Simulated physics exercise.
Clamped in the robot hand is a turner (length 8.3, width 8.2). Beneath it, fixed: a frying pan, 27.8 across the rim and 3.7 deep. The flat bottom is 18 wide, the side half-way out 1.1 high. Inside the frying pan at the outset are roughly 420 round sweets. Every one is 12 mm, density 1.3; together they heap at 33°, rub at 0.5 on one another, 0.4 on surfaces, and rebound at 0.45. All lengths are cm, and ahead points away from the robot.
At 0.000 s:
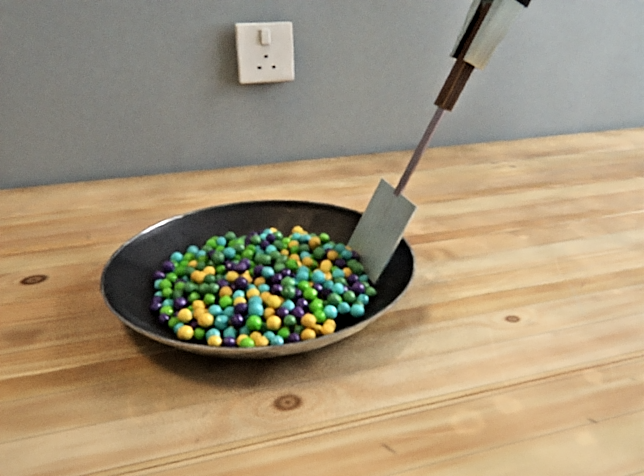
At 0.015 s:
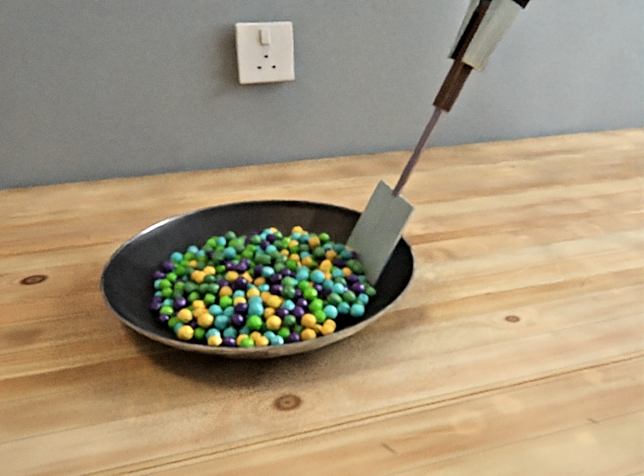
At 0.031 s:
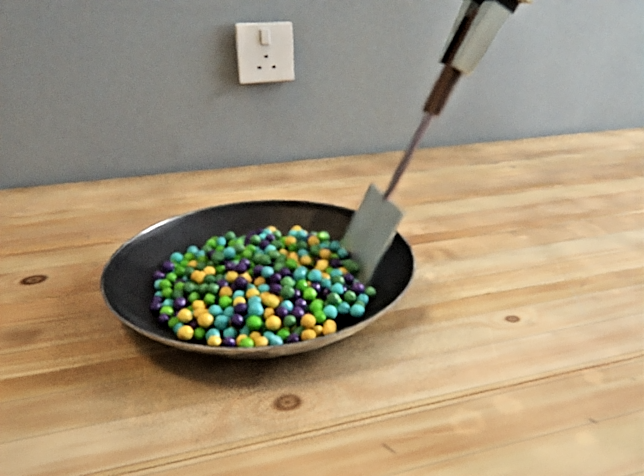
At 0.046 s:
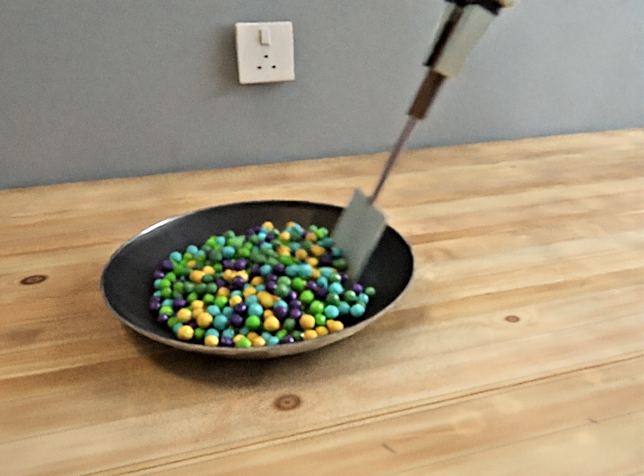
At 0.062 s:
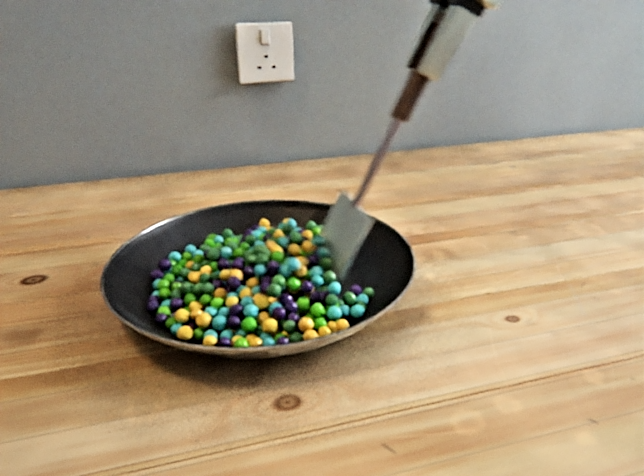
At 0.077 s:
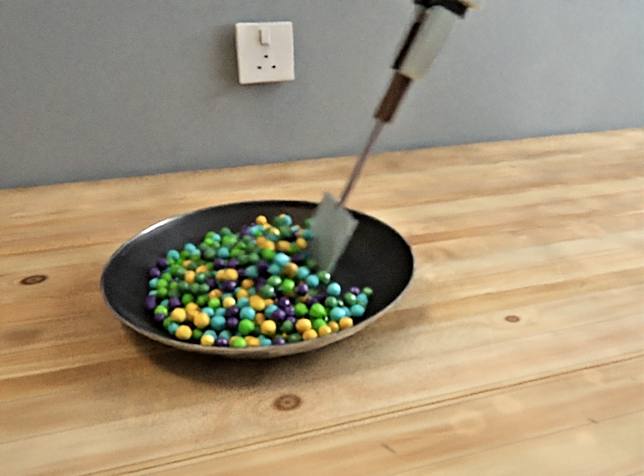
A pale wooden tabletop in front of a grey wall with a white socket is seen from slightly above by a still camera. A dark frying pan sits left of centre, filled with small round green, yellow, purple and turquoise sweets, with a grey turner slanting into its right side from a gripper above. The gripper draws the turner leftward through the pan, pushing nearby sweets along and baring some dark surface behind it.
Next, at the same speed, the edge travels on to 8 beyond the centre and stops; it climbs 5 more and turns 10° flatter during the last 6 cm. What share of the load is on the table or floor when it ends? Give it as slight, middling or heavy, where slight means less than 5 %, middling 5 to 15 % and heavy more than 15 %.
Heavy.
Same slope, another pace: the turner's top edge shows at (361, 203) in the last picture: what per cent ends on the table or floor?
Expect some 10 per cent there.
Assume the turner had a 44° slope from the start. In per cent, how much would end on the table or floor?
Around 20 in a hundred.
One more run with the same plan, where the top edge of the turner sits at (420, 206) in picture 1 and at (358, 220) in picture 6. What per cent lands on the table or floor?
About 20 per cent.
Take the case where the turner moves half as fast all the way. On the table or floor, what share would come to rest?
0 per cent, roughly.
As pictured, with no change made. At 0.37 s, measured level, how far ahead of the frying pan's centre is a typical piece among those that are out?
Some 26 centimetres ahead.
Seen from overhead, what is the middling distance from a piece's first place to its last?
The figure is about 4 cm.
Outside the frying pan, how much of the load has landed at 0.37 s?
20 per cent.
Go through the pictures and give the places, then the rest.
The turner top edge at (399, 191), sloping 63°; upper third of the load around (261, 268), from x 155 to 370, top at y 230; 423 in the frying pan, in the first frame.
The turner top edge at (397, 192), sloping 63°; upper third of the load around (264, 268), from x 155 to 370, top at y 230, in the second frame.
The turner top edge at (387, 197), sloping 63°; upper third of the load around (266, 267), from x 155 to 370, top at y 230, in the third frame.
The turner top edge at (372, 201), sloping 63°; upper third of the load around (273, 265), from x 155 to 370, top at y 225, in the fourth frame.
The turner top edge at (356, 203), sloping 63°; upper third of the load around (272, 265), from x 155 to 370, top at y 225, in the fifth frame.
The turner top edge at (340, 205), sloping 63°; upper third of the load around (269, 265), from x 150 to 365, top at y 220; 423 in the frying pan, in the sixth frame.
After 0.11 s, sloping 63°, highest piece 6 above the table; 423 in the frying pan.
After 0.15 s, sloping 60°, highest piece 7 above the table; 423 in the frying pan.
After 0.37 s, sloping 53°, highest piece 5 above the table; 342 in the frying pan, 80 on the table or floor, 1 on the blade or in flight.
After 1.42 s, sloping 53°, highest piece 4 above the table; 341 in the frying pan, 82 on the table or floor.
In the end, 341 in the frying pan, 82 on the table or floor. That is 19 % on the table or floor.
